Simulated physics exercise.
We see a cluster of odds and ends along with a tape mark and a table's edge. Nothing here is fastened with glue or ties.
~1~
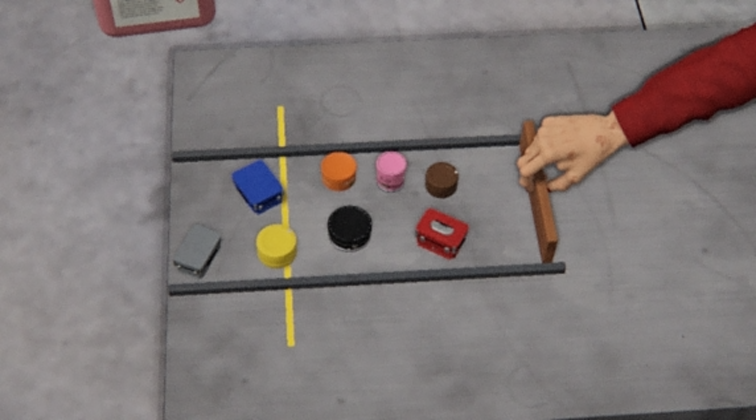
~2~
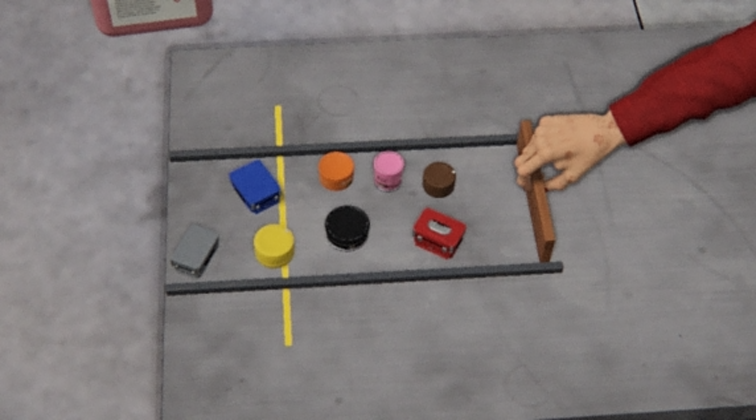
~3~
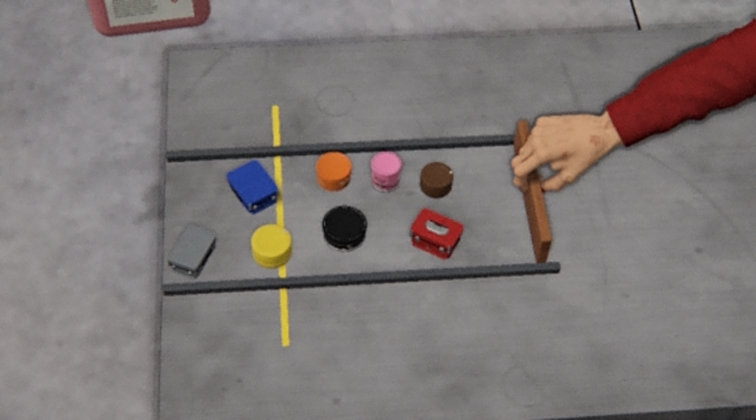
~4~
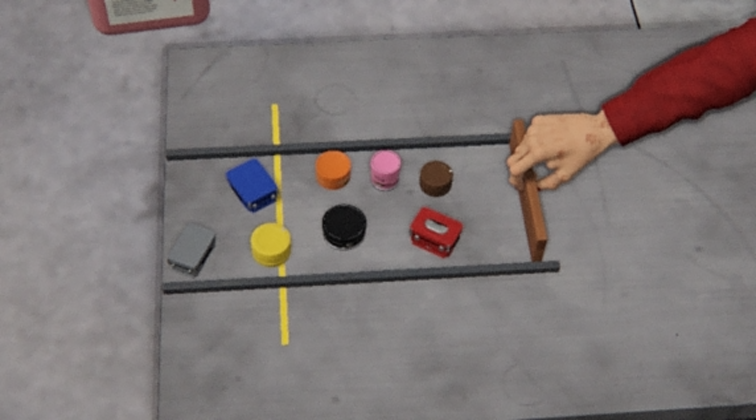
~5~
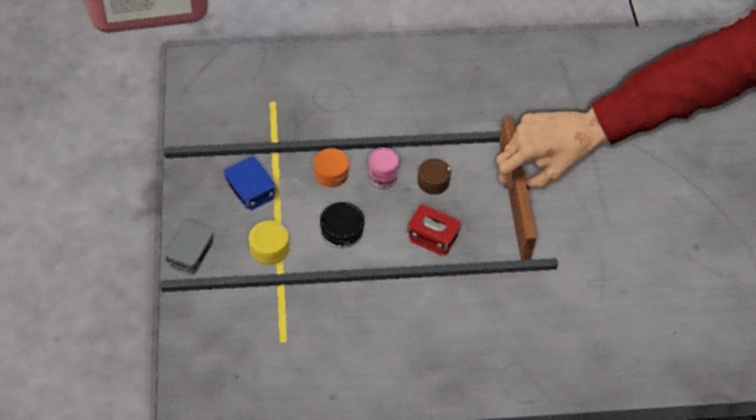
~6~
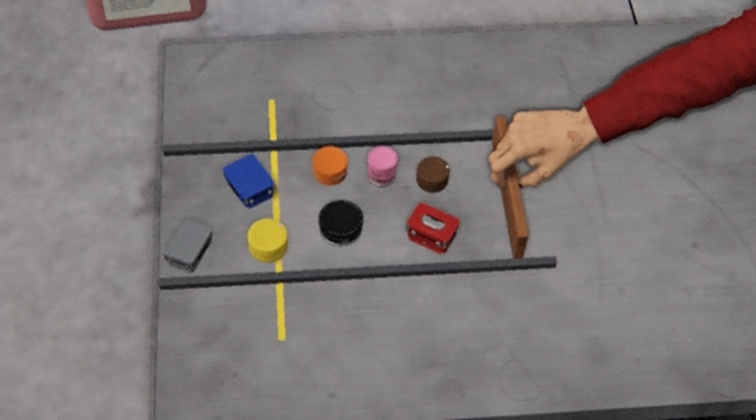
On a grey table, a hand slides a brown board slightly left toward small objects.
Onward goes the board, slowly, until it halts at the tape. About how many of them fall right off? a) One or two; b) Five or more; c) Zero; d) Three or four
c, zero.
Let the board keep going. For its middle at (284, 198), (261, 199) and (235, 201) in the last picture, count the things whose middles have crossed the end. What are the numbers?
Per position: 0 / 0 / 2.
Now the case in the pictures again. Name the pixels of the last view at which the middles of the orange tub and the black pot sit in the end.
The first comes to rest at (212, 162), and the second at (224, 208).
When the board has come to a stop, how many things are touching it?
All in all, 2.
A little later, none off yet; grey case at rest near (190, 247); blue case at rest near (249, 182); yellow lid at rest near (268, 241).
Next, none off yet; grey case at rest near (190, 247); blue case shifted a little near (230, 186); yellow lid shifted a little near (248, 244).
When it is over, the number that fall off is zero.
